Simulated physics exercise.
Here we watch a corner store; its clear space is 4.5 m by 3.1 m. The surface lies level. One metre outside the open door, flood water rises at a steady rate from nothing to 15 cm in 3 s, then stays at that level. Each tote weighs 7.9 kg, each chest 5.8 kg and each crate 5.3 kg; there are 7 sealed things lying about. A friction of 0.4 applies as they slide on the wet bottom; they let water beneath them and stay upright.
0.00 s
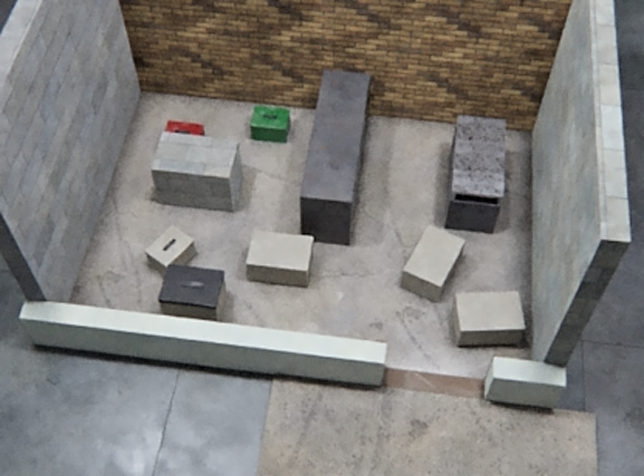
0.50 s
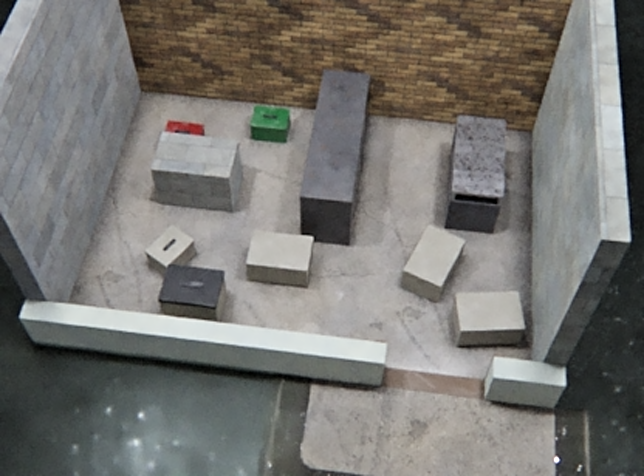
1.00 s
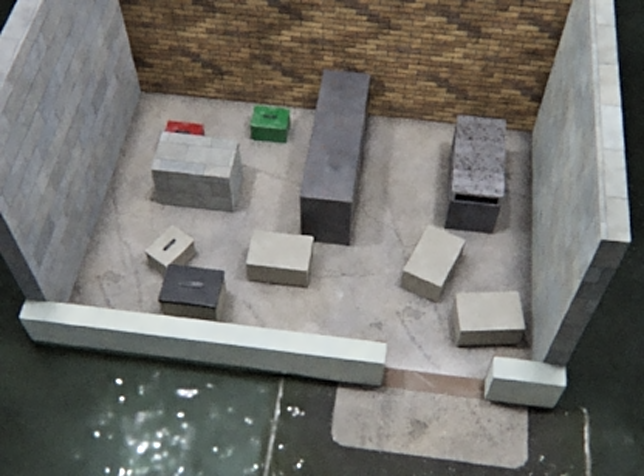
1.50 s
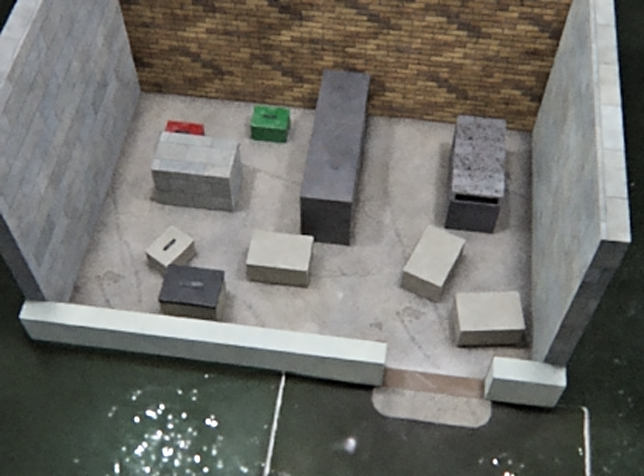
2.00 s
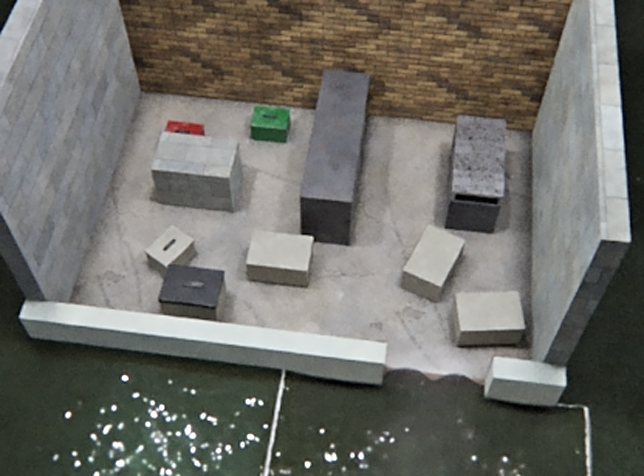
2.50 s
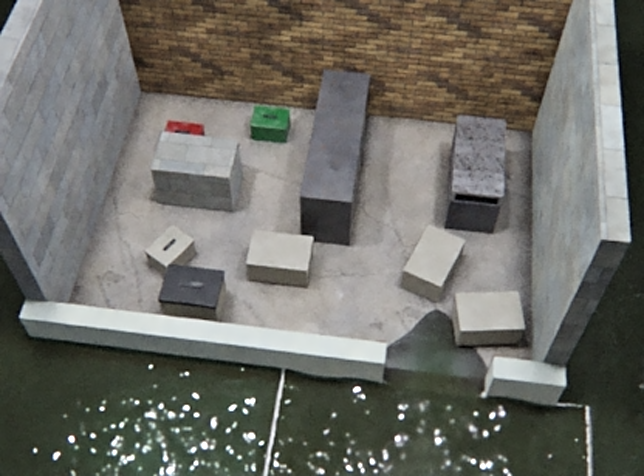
Walled store room holding still blocks and red and green totes as dark water covers the ground outside and enters the doorway.
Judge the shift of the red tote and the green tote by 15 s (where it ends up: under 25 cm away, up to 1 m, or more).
Red tote: No real move. Green tote: No real move.
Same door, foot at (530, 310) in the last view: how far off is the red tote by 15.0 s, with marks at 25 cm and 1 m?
With that change, the red tote edges a short distance.
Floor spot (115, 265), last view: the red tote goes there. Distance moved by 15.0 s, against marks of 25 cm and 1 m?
Result: It drifts only slightly.
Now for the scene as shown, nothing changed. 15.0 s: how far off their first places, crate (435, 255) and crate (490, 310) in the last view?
In turn: 150 cm, 80 cm.
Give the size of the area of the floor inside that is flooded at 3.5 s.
I'd put it close to 2.5 m2.
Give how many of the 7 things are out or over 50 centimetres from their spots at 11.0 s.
Tally at that time: 2.
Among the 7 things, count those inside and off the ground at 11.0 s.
3 of them.
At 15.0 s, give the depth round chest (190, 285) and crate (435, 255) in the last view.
I'd estimate 9 cm for the first and 13 cm for the second.
After 3.5 s the red tote is near (183, 133), 0.0 m from its start, aground; the green tote is near (270, 117), 0.0 m from its start, aground; 0 afloat.
After 6.8 s the red tote is near (183, 133), 0.0 m from its start, aground; the green tote is near (270, 117), 0.0 m from its start, aground; 2 afloat.
After 11.0 s the red tote is near (183, 133), 0.0 m from its start, aground; the green tote is near (270, 117), 0.0 m from its start, aground; 3 afloat.
After 15.0 s the red tote is near (183, 133), 0.0 m from its start, aground; the green tote is near (270, 117), 0.0 m from its start, aground; 5 afloat.
